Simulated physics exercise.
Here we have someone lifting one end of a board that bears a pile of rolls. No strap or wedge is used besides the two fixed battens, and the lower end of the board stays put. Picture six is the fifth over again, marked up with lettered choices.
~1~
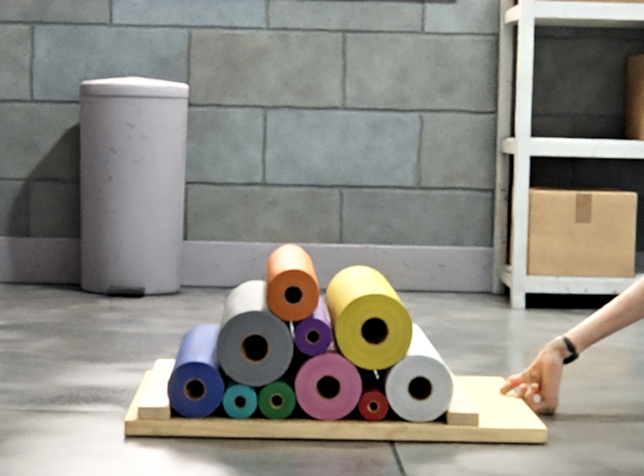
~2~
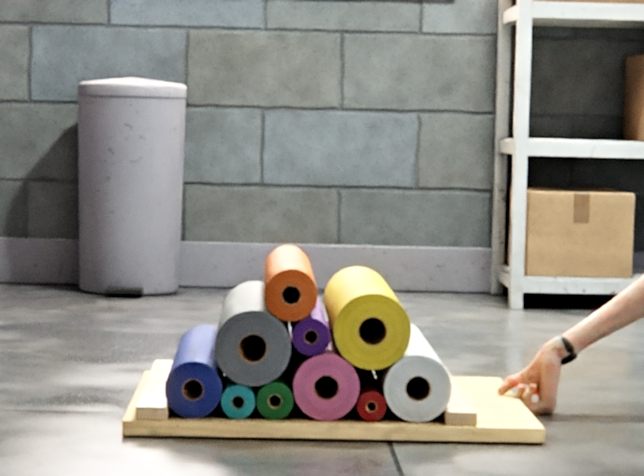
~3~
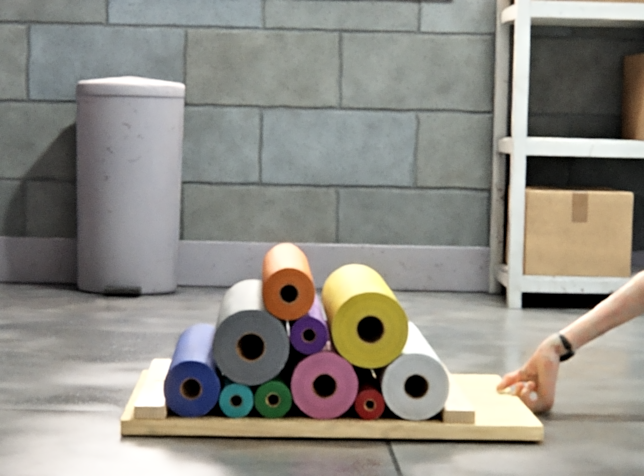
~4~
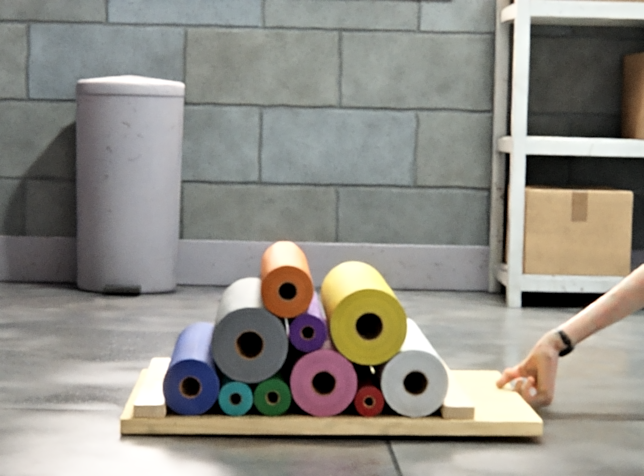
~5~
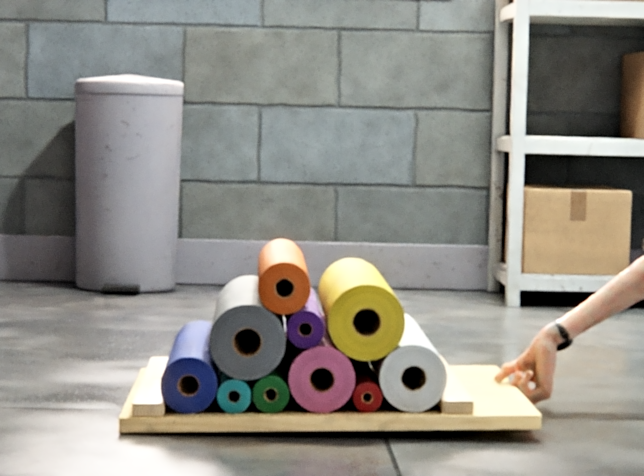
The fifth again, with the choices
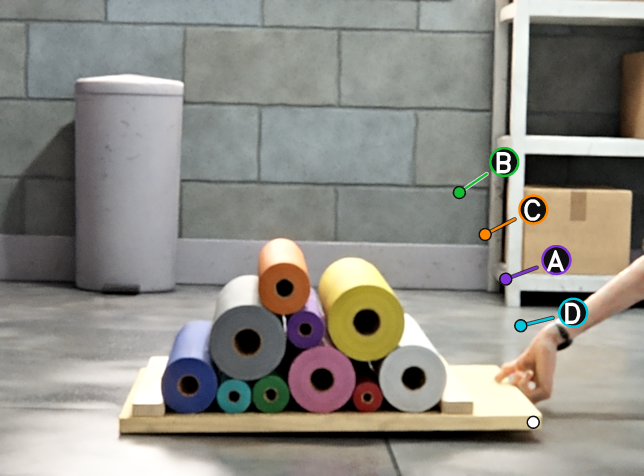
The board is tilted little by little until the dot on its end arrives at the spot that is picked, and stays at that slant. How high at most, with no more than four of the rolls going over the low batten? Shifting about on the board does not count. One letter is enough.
The answer is mark B.
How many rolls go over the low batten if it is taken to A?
At A the number is none.
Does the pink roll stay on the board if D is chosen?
Yes.
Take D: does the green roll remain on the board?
Yes.
On the marked copy, A at (506, 279); B at (459, 192); C at (485, 234); D at (521, 326); the white dot at (533, 422).
With B. Early on, board at 20°.
Further on, board at 36°.
At the end, board at 36°, none over the low batten.
As for the rest, A none over the low batten; C none over the low batten; D none over the low batten.
